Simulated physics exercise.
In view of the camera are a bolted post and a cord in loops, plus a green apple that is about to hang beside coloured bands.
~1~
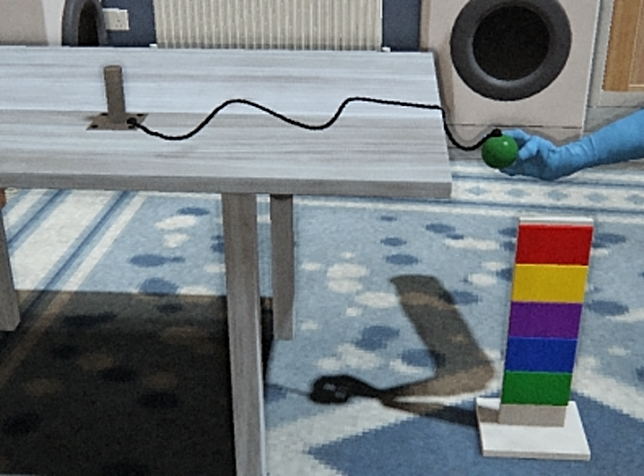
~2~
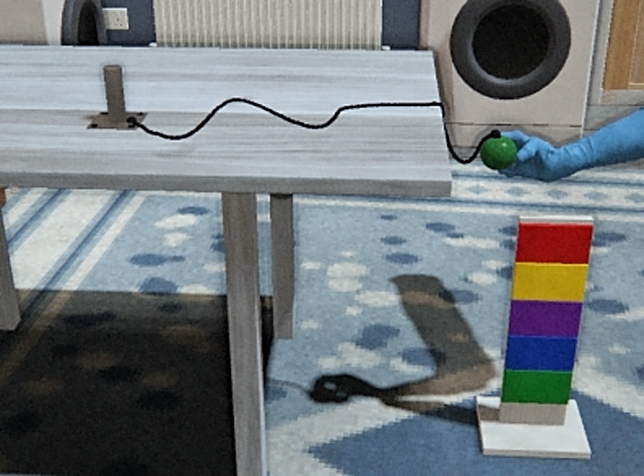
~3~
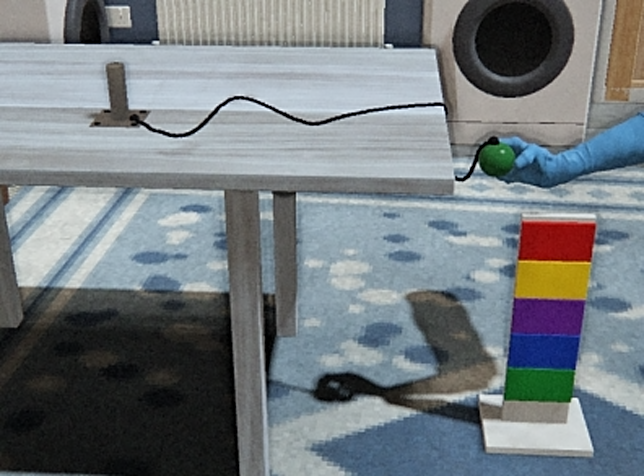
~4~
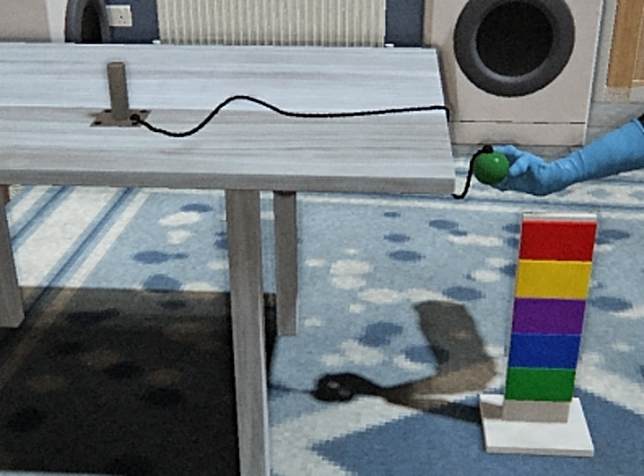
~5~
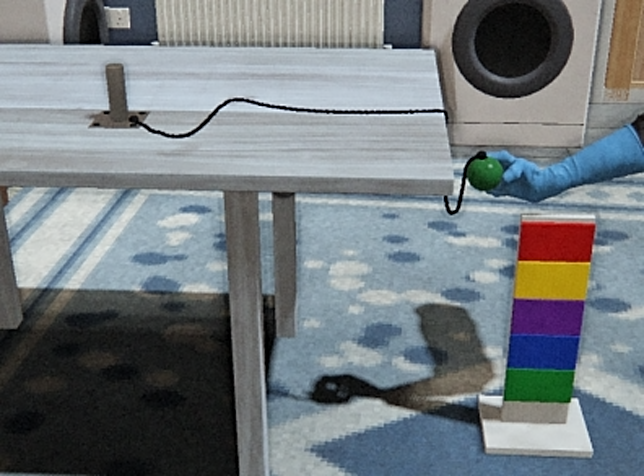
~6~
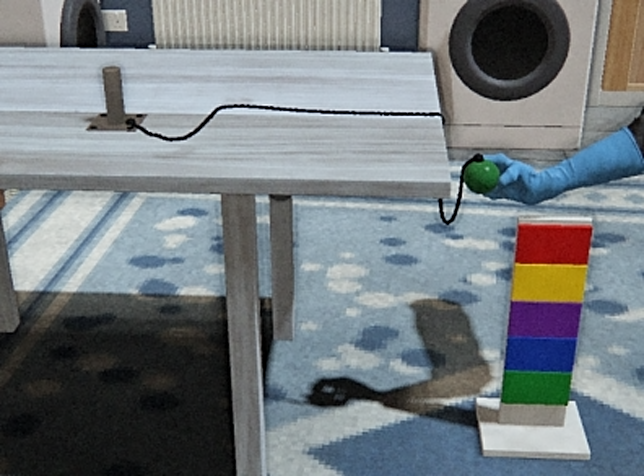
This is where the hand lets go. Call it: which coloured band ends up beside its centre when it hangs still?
Green, beside its centre.
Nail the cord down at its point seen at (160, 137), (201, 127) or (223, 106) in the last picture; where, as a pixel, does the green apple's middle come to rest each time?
Approximately at (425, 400), at (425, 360) and at (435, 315), in that order.
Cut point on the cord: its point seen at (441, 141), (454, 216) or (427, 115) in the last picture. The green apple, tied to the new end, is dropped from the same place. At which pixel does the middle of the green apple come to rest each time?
Taking the tries in order gives (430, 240), (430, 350) and (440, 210).
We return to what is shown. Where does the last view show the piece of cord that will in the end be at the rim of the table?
Roughly (347, 113).
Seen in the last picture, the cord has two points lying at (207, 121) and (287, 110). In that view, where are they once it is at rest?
They go to (269, 119) and to (380, 117).
Soon after, apple near (414, 378); level with green.
Then, apple near (430, 385); level with green.
At rest, apple near (424, 388); level with green. Its middle rests at the green band.
